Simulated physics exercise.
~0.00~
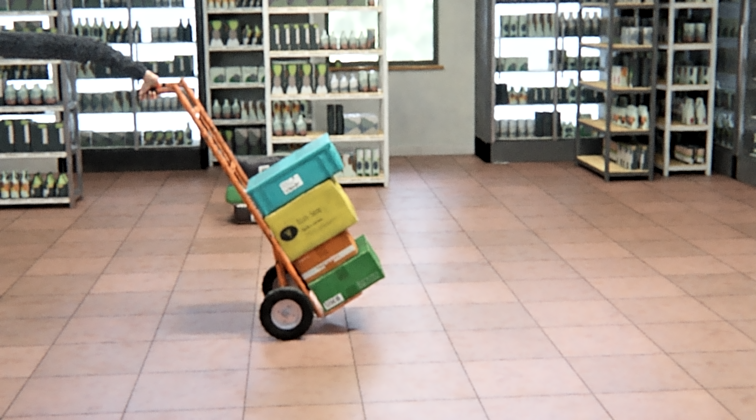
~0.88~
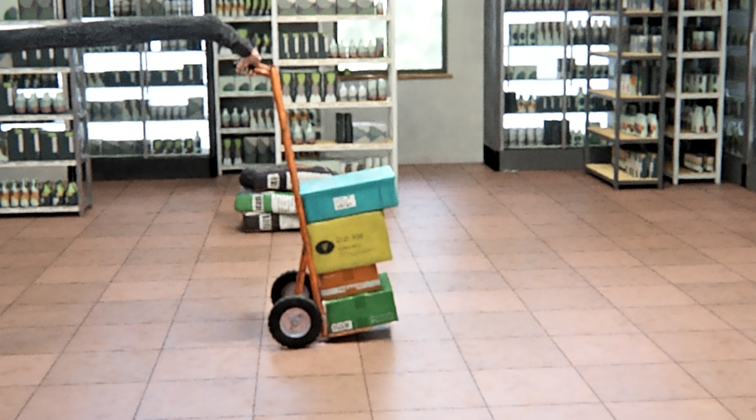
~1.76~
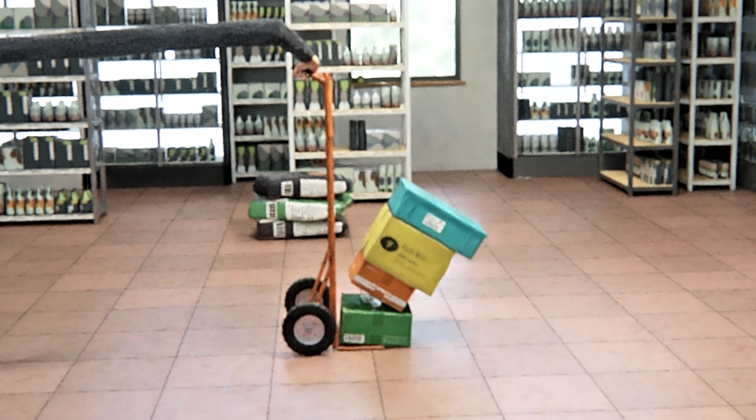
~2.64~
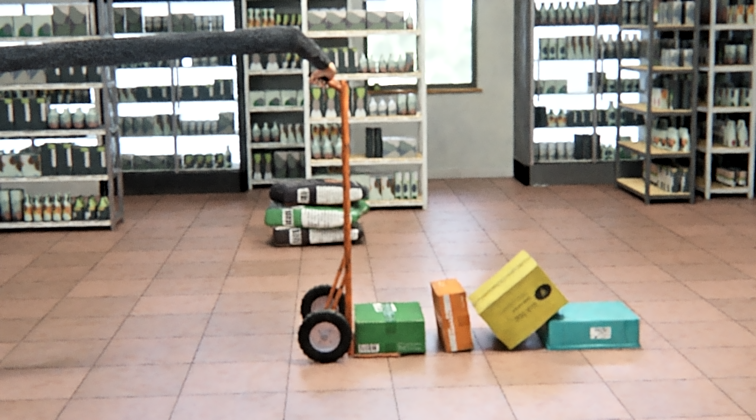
A hand swings a loaded hand truck upright, and the top three boxes topple off rightward.
